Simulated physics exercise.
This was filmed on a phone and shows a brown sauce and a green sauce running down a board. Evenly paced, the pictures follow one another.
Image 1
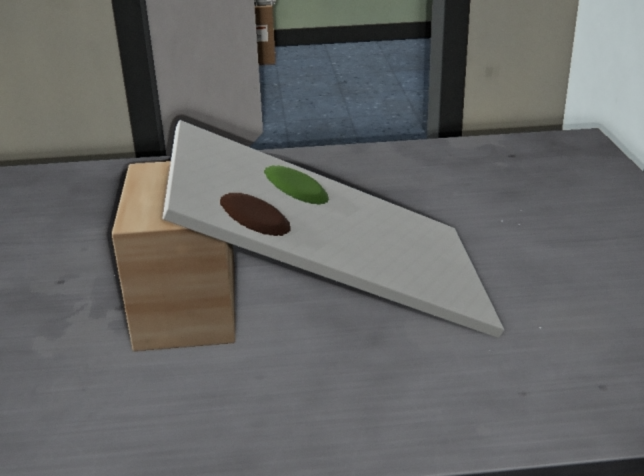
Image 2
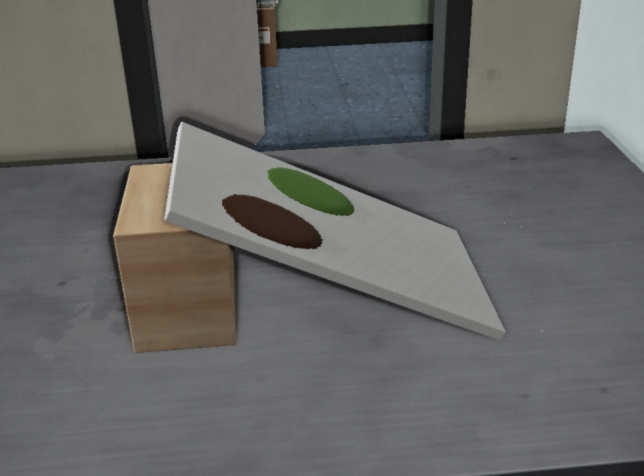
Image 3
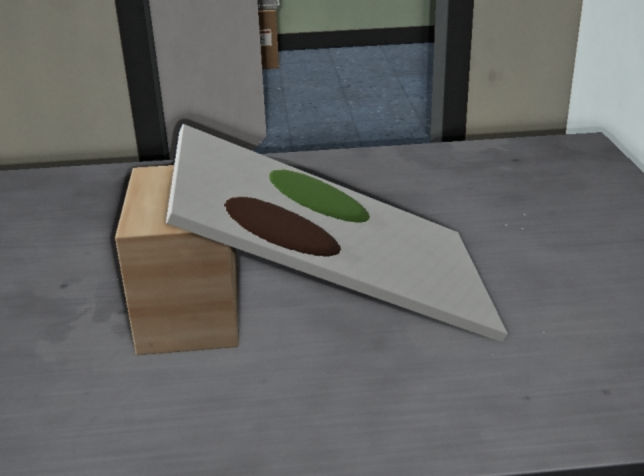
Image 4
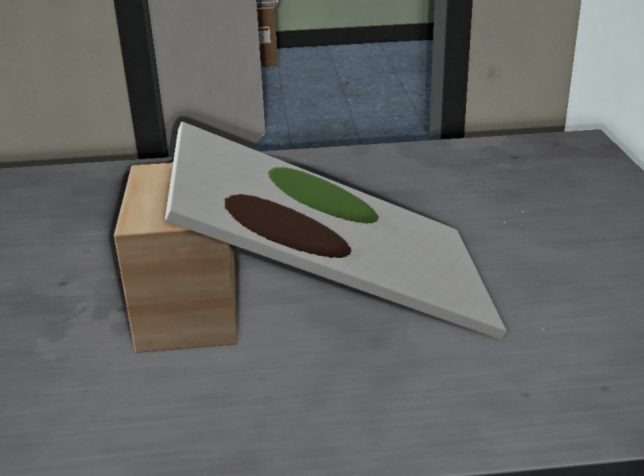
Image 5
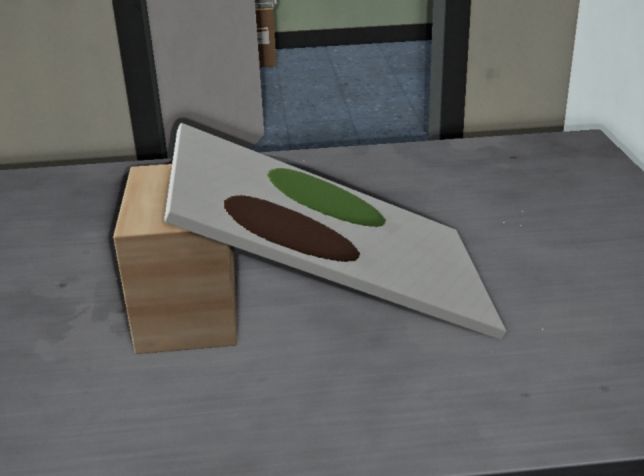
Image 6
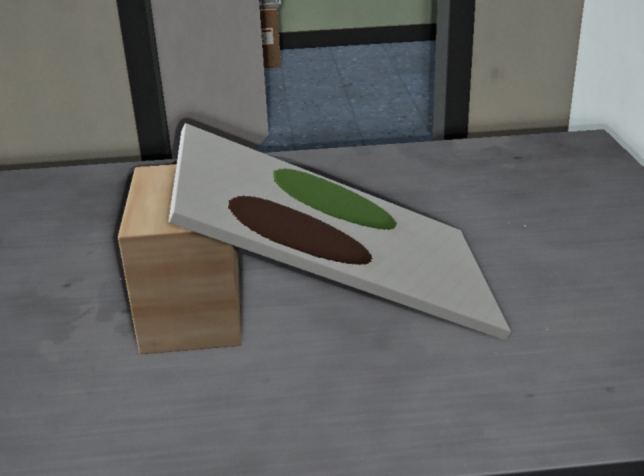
At the start, a brown sauce and a green sauce sit as short ovals near the upper end of a pale board propped on a wooden block. Both spread down the slope to the right, quickly at first, then more slowly, becoming long streaks, with the green tip slightly farther along.
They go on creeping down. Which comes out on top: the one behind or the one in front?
The one behind does.
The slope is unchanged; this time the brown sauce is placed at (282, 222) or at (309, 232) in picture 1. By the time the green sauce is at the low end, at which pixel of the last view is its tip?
On the first go it would be around (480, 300), and on the second go around (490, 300).
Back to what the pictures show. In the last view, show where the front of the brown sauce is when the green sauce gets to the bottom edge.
(454, 285), roughly.
Shortly, the brown sauce is three quarters of the way down; the green sauce is three quarters of the way down.
Then, the brown sauce is three quarters of the way down; the green sauce is close to the edge.
At the finish, the brown sauce is three quarters of the way down; the green sauce is at the low edge.
